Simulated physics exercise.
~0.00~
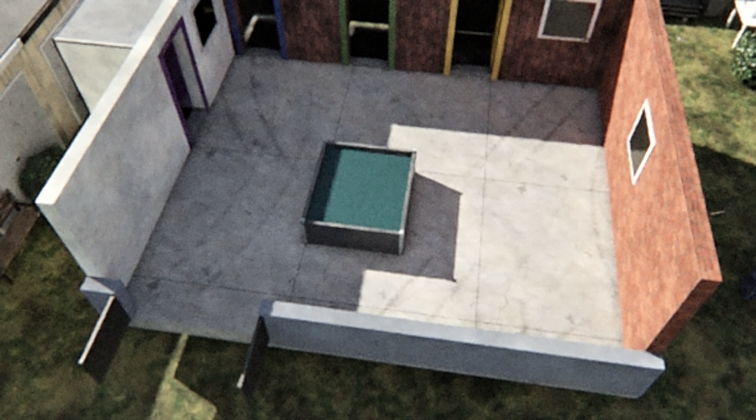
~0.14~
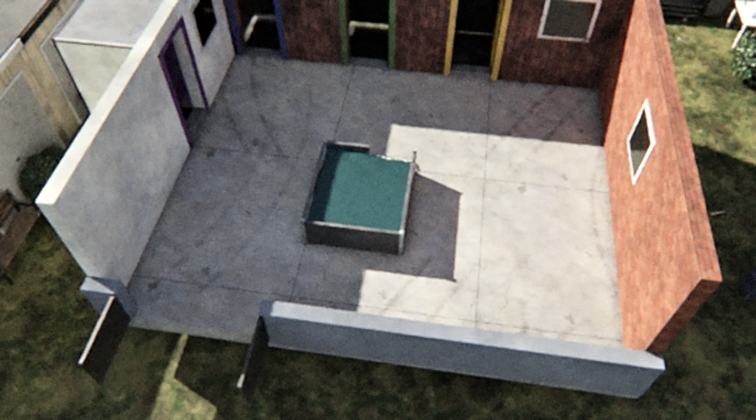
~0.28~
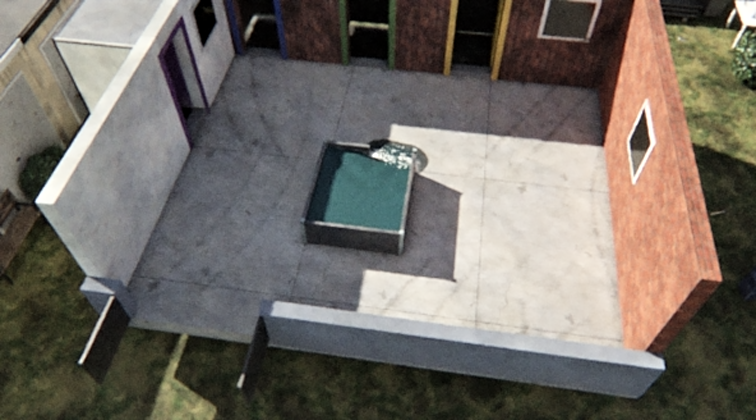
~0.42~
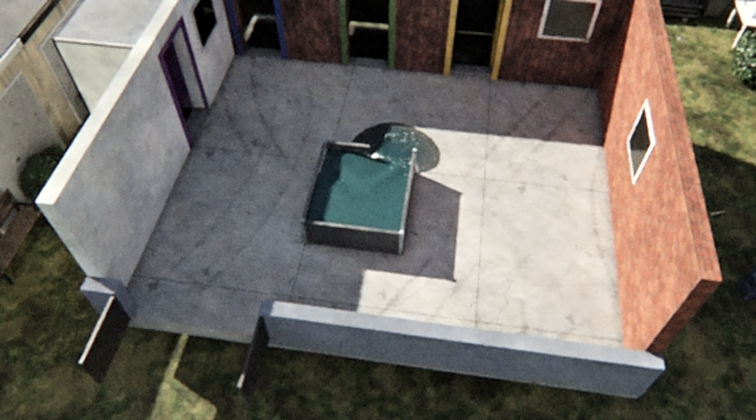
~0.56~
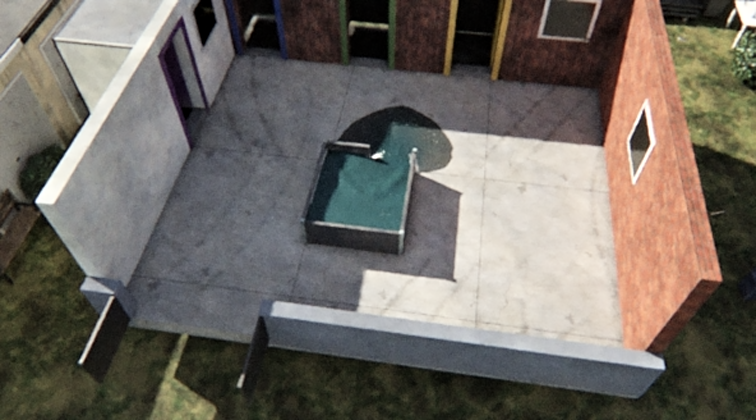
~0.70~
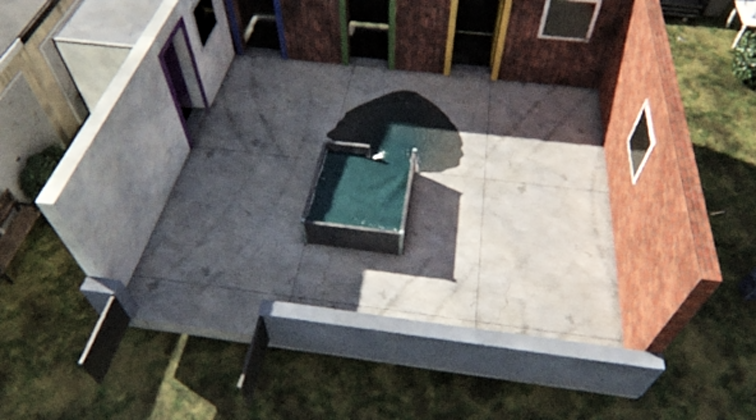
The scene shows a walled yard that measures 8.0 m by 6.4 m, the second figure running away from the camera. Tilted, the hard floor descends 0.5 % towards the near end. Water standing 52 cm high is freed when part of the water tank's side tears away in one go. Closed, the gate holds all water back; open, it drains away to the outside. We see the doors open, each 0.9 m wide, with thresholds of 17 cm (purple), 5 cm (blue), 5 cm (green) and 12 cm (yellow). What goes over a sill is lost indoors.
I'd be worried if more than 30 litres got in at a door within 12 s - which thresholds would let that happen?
Outcome: Purple door: Below the cap. Blue door: Below the cap. Green door: Above the cap. Yellow door: Below the cap.
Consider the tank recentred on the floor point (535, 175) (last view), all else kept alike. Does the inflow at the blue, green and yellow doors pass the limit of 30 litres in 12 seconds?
At the blue door the limit is not exceeded, at the green door not exceeded, at the yellow door not exceeded.
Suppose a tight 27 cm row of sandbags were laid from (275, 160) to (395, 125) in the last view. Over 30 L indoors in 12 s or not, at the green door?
Next, green ends up on the low side.
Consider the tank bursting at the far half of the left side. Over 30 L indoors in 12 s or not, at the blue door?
Blue: Exceeds.
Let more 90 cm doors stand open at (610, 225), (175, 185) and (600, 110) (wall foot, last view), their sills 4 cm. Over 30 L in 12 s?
Per doorway, in order: Insufficient / insufficient / sufficient.
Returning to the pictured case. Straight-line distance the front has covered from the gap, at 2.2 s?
Roughly 4.2 metres out.
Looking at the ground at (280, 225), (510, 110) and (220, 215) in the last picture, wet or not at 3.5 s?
Untouched, soaked, untouched.
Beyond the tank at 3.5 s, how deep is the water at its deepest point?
Depth: Approx. 18 cm.
After 1.4 s water covers 15 % of the floor and is deepest (28 cm) near (393, 165); purple door not reached, blue door not reached, green door 7 cm at the sill, 1 L in, yellow door 6 cm at the sill, 0 L in.
After 2.2 s water covers 25 % of the floor and is deepest (21 cm) near (393, 165); purple door not reached, blue door not reached, green door 16 cm at the sill, 27 L in, yellow door 17 cm at the sill, 4 L in.
After 3.5 s water covers 25 % of the floor and is deepest (18 cm) near (596, 97); purple door not reached, blue door 4 cm at the sill, 0 L in, green door 11 cm at the sill, 75 L in, yellow door 11 cm at the sill, 13 L in.
After 7.0 s water covers 55 % of the floor and is deepest (9 cm) near (598, 115); purple door 4 cm at the sill, 0 L in, blue door 5 cm at the sill, 2 L in, green door 6 cm at the sill, 108 L in, yellow door 5 cm at the sill, 14 L in.
After 12.0 s water covers 90 % of the floor and is deepest (6 cm) near (561, 363); purple door 3 cm at the sill, 0 L in, blue door 3 cm at the sill, 4 L in, green door 3 cm at the sill, 109 L in, yellow door 3 cm at the sill, 14 L in.
